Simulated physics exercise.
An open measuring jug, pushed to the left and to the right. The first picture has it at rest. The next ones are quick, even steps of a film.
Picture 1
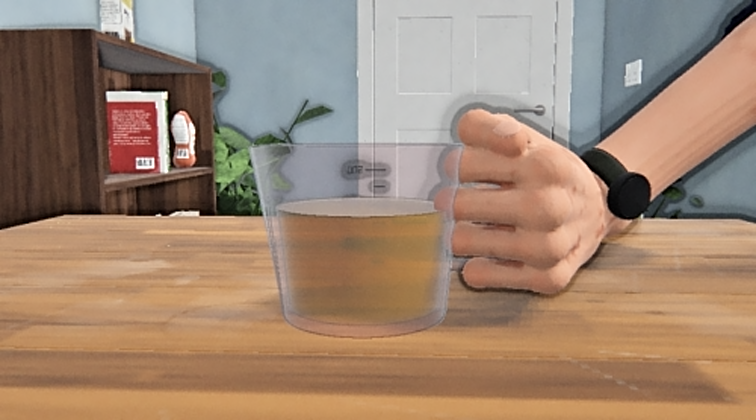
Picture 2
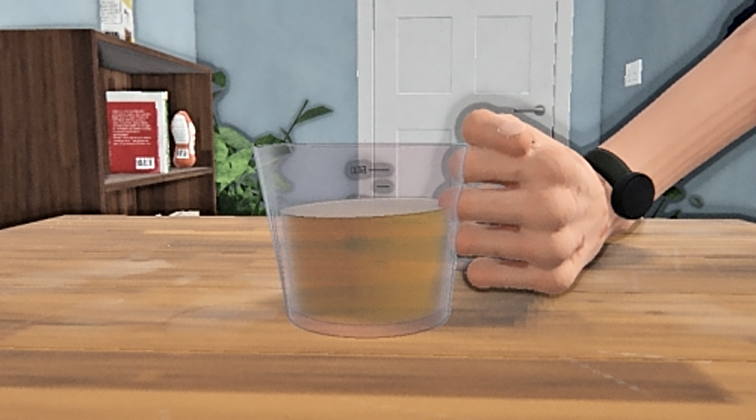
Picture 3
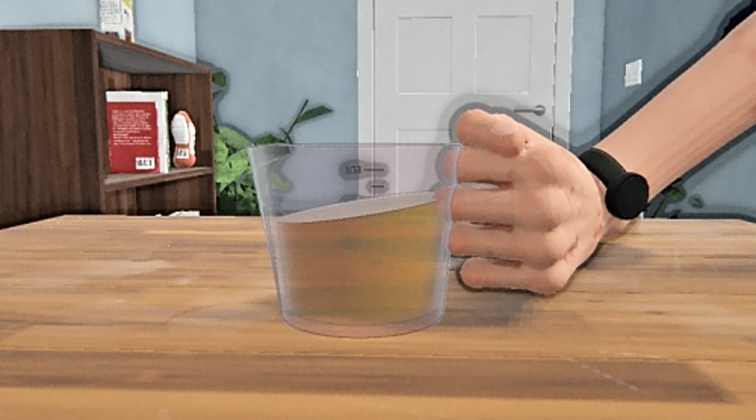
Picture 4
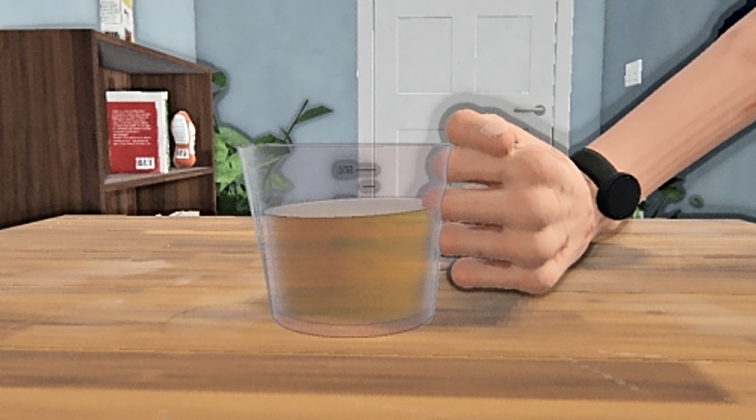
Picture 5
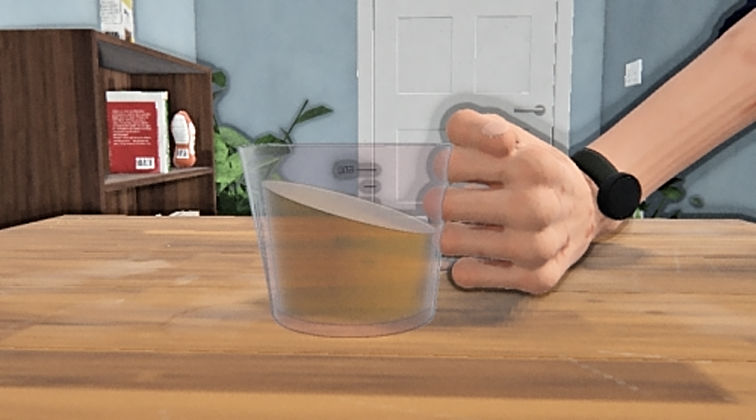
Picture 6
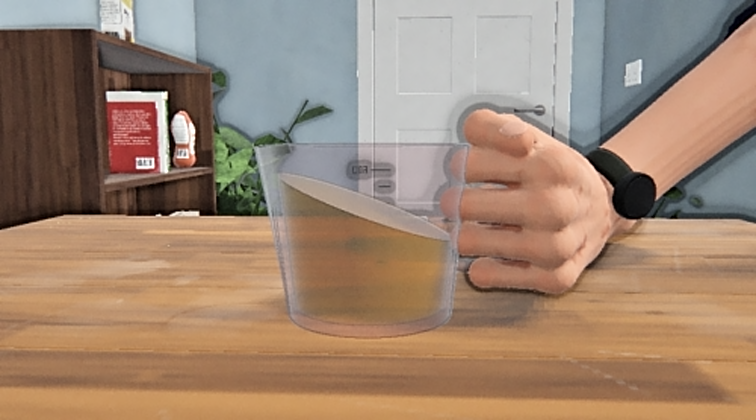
A hand with a black watch reaches in from the right to a clear measuring jug on a wooden tabletop, seen from the front in a blue-walled room. The jug is about two thirds full of amber liquid, with a brown bookcase and plant behind to the left and a white door beyond. The hand shifts the jug slightly left, then back right, as the liquid rises on the right, levels, and slopes steeply up on the left.
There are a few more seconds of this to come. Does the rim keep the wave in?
No, it goes over.
Shortly, the highest wave so far goes over the rim.
At the finish, the highest wave so far goes over the rim; some is on the top.
